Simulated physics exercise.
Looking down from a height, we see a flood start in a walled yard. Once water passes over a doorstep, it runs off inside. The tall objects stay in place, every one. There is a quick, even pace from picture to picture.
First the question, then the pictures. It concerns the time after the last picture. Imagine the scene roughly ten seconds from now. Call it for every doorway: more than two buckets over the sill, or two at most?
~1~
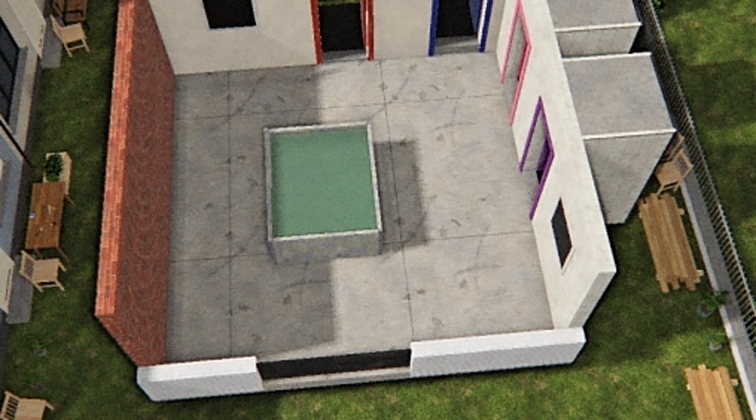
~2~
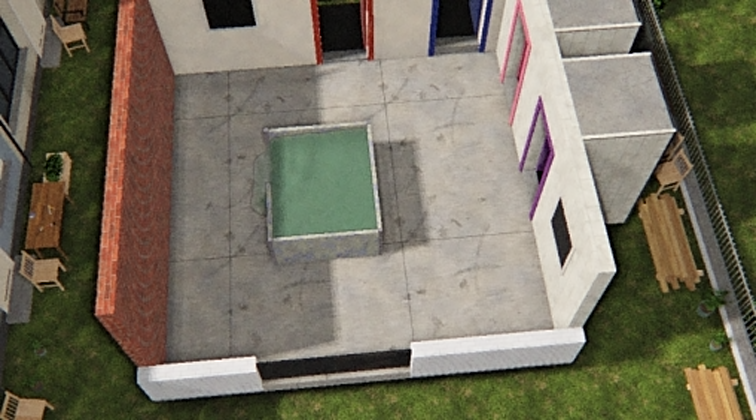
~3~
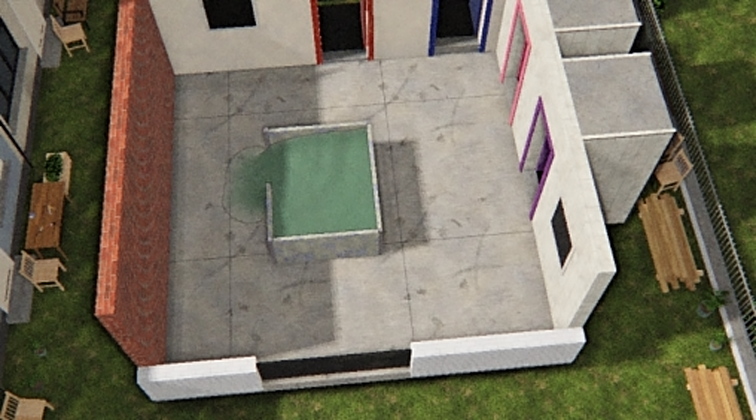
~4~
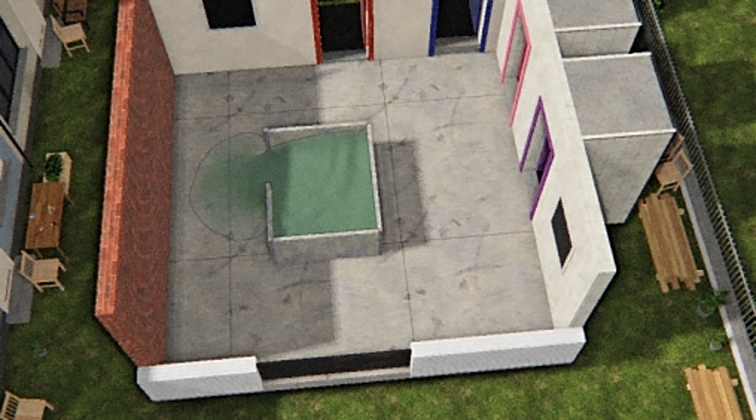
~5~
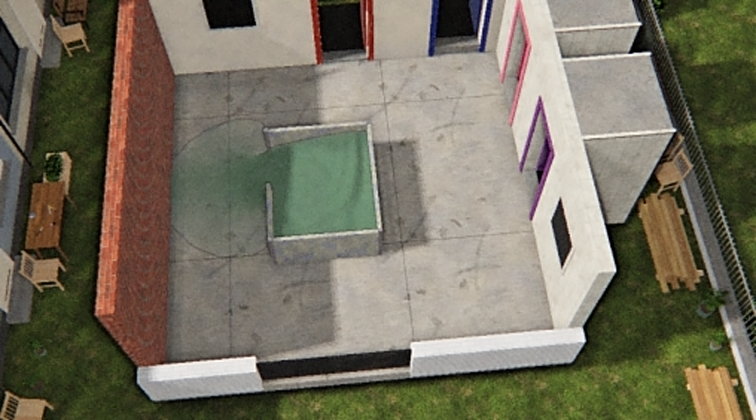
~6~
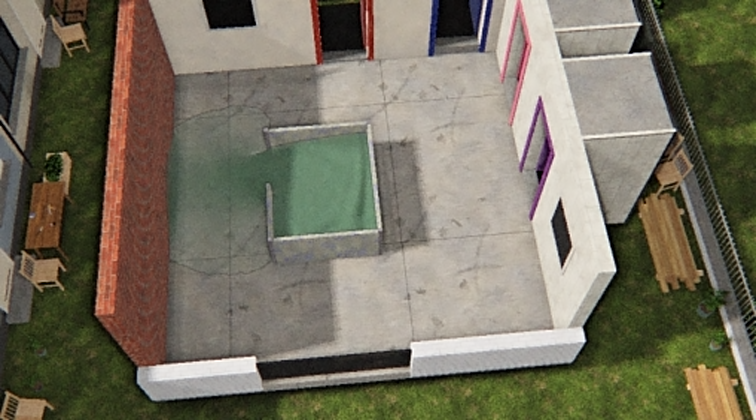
My call: The purple door two at most; the blue door two at most; the pink door two at most; the red door two at most.
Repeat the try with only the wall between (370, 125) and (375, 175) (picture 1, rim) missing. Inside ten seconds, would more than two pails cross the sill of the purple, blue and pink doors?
Lab note: Purple above the mark, blue above the mark, pink above the mark.
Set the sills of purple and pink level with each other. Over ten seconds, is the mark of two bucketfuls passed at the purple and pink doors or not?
Result - purple door ends up below, pink door ends up above.
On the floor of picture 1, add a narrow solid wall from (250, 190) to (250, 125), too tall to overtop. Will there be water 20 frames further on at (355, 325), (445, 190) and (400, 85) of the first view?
Results in sequence: Swamped / bone-dry / swamped.
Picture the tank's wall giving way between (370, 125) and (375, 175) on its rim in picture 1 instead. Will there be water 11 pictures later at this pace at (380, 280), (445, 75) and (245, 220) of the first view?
In the order you gave them, I get still bare, drenched, still bare.
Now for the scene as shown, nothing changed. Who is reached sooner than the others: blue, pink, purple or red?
I'd say it's the one in red.
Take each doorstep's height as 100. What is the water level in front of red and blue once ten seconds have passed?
60 and 40 %, in that order.
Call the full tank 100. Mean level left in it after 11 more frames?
Some 50 per cent.
A moment on, water covers 20 % of the floor; the purple door not reached, the blue door not reached, the pink door not reached, the red door not reached.
Next, water covers 30 % of the floor; the purple door not reached, the blue door not reached, the pink door not reached, the red door not reached.
Then, water covers 60 % of the floor; the purple door not reached, the blue door wet at the sill, nothing in, the pink door not reached, the red door wet at the sill, nothing in.
Later, water covers 95 % of the floor; the purple door wet at the sill, nothing in, the blue door wet at the sill, nothing in, the pink door wet at the sill, nothing in, the red door wet at the sill, nothing in.
In the end, water covers 100 % of the floor; the purple door under two buckets in, the blue door wet at the sill, nothing in, the pink door wet at the sill, nothing in, the red door wet at the sill, nothing in.
